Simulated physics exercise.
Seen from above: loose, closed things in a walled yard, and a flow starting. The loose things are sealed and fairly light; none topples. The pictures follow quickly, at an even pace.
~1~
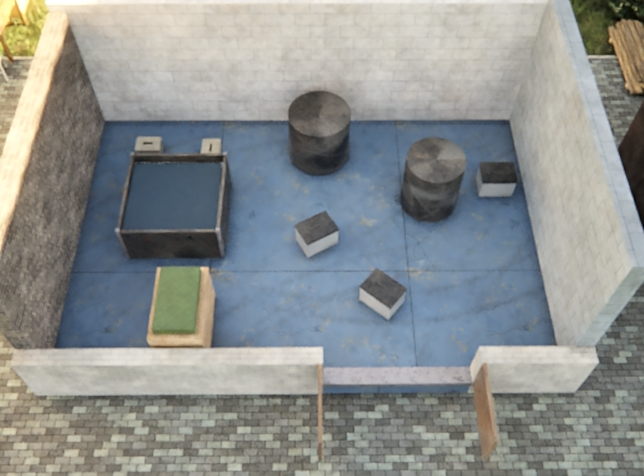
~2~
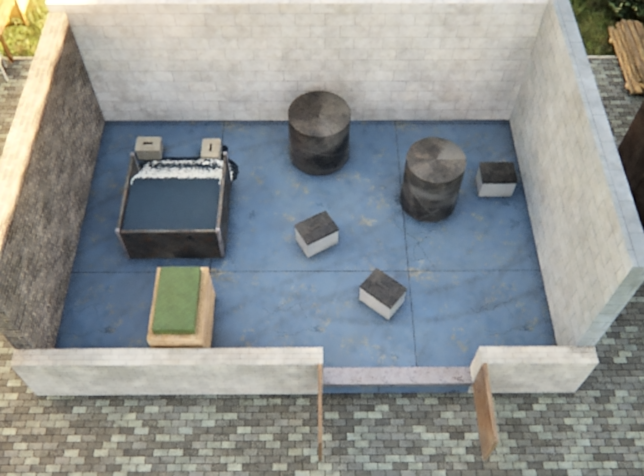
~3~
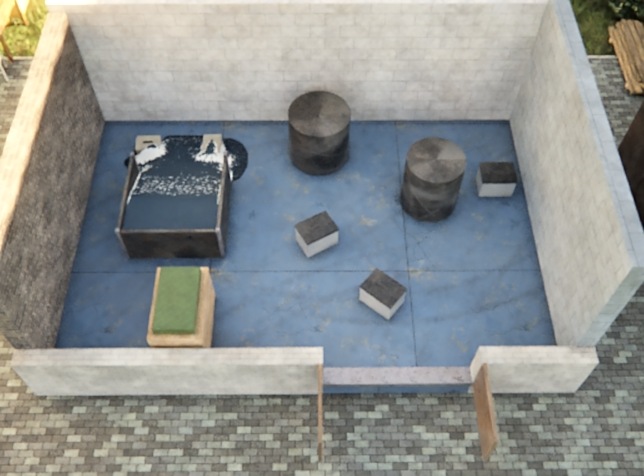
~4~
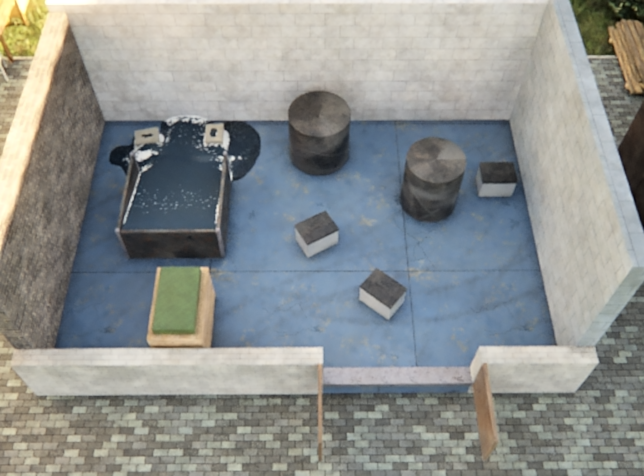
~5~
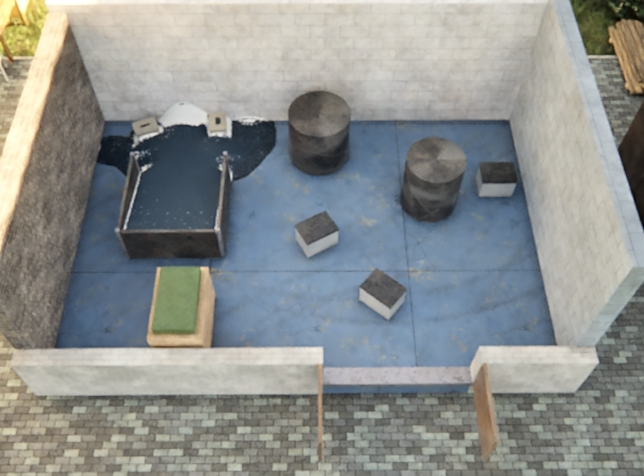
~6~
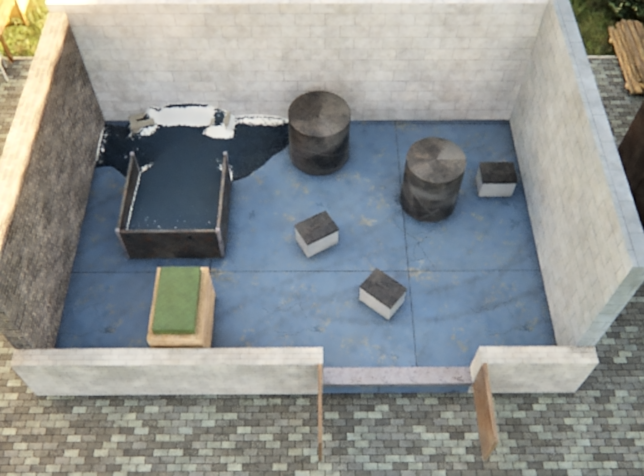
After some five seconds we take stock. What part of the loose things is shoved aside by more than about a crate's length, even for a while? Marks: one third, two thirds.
Share: Between one and two thirds.
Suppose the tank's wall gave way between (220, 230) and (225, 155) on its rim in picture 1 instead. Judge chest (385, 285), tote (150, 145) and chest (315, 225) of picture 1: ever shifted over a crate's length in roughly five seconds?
In turn: Yes, never so far, yes.
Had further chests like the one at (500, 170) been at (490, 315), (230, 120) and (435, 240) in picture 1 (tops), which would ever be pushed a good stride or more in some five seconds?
As listed: Under that, yes, under that.
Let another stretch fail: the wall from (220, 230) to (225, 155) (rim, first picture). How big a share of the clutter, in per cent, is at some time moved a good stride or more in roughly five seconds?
Close to 40 %.
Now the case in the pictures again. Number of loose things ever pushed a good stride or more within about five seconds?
The number is 2.
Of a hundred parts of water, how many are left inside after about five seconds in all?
Roughly 100 per cent.
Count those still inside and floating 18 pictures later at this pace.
The number is 0.
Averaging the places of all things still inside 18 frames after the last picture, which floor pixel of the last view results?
At about (316, 252).
A moment on, 2 of 5 are well off their spots; 2 afloat.
Next, 2 of 5 are well off their spots; 0 afloat.
Later, 2 of 5 are well off their spots; 0 afloat.
In the end, 2 of 5 are well off their spots, and 2 have been at some point; 0 afloat.
